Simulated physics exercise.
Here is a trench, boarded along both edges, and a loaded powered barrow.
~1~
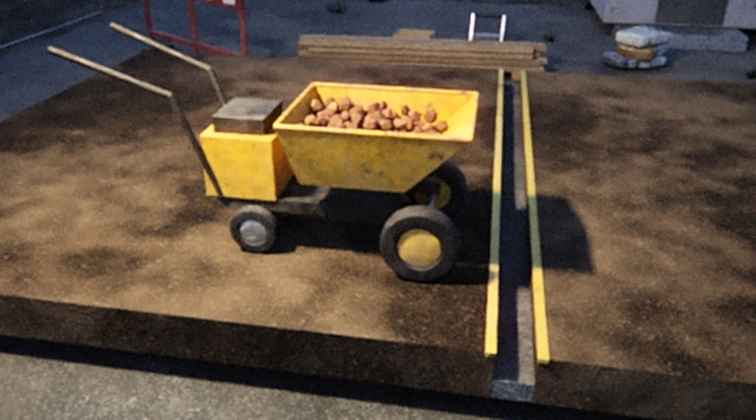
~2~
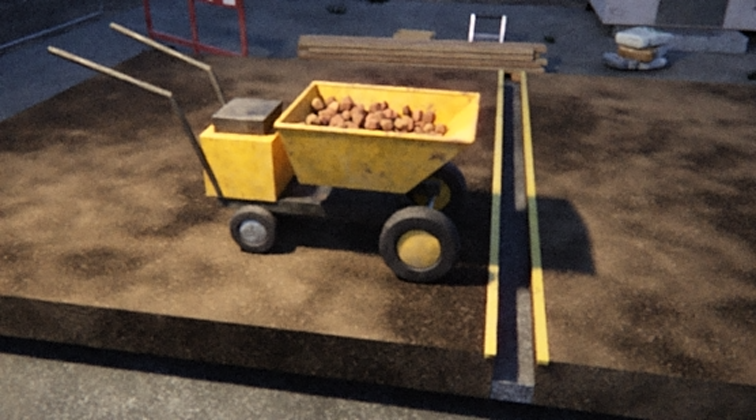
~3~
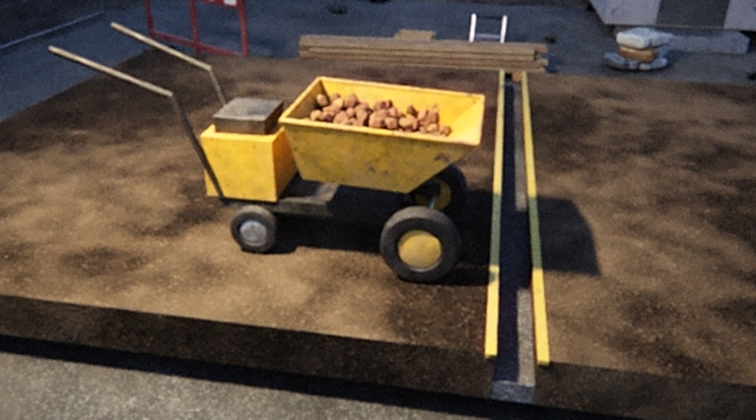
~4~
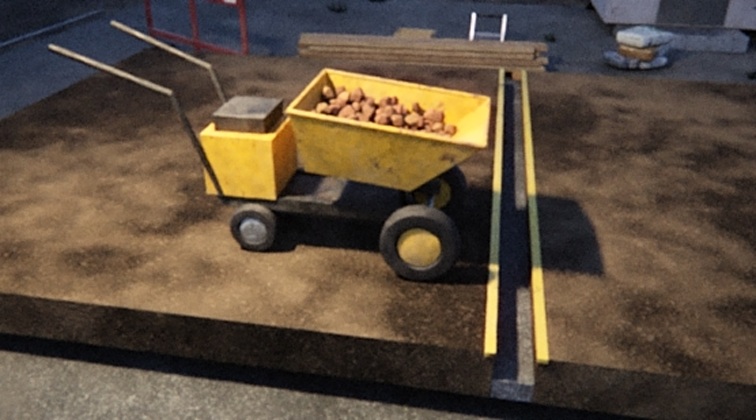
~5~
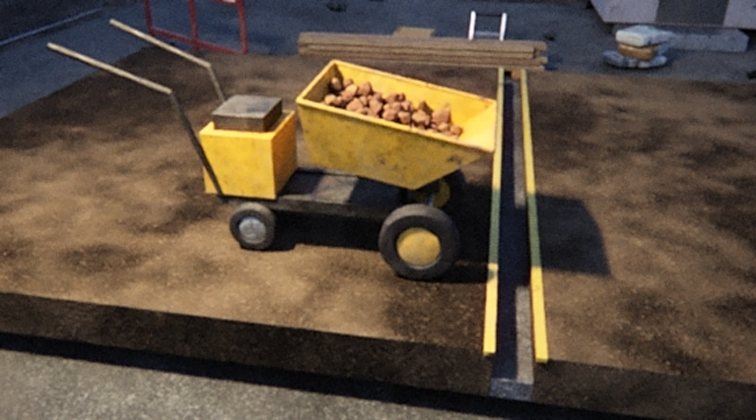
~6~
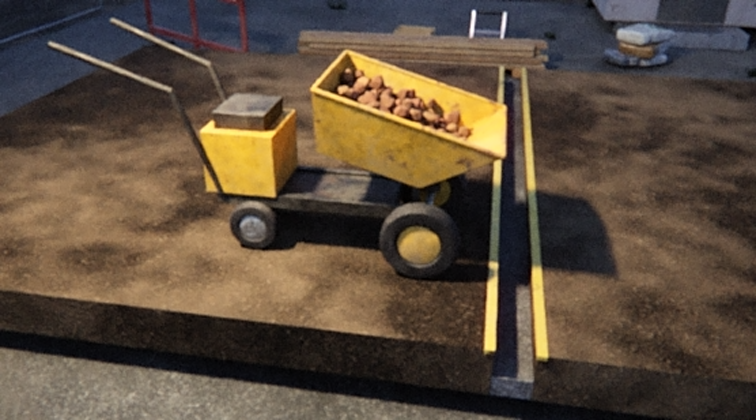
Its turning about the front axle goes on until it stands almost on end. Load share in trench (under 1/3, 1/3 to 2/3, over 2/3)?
The trench fails to get a third of the load.
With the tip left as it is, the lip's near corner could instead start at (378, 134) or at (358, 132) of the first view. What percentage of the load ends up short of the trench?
The first gives close to 20 per cent and the second 30 per cent.
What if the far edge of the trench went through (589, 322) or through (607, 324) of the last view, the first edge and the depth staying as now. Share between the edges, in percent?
Lab note: Case 1 around 60 %, case 2 70 %.
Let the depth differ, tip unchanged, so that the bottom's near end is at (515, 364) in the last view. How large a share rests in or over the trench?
The share comes to around 0 percent.
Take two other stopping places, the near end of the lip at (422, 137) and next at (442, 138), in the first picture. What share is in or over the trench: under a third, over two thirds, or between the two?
Place one, one to two thirds; place two, under a third.
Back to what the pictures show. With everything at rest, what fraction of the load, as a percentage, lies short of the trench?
Around 0 %.
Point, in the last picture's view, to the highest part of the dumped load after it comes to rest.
In the last picture, the peak is close to (591, 235).
Soon, skip tipped steeply; all in the skip.
A while on, skip tipped right over; about half in the skip; about half beyond it; a stray few falling.
Towards the end, skip tipped right over; a small part in the skip; a stray few in or heaped over the trench; most beyond it.
Finally, skip tipped right over; a small part in the skip; a stray few in or heaped over the trench; most beyond it.
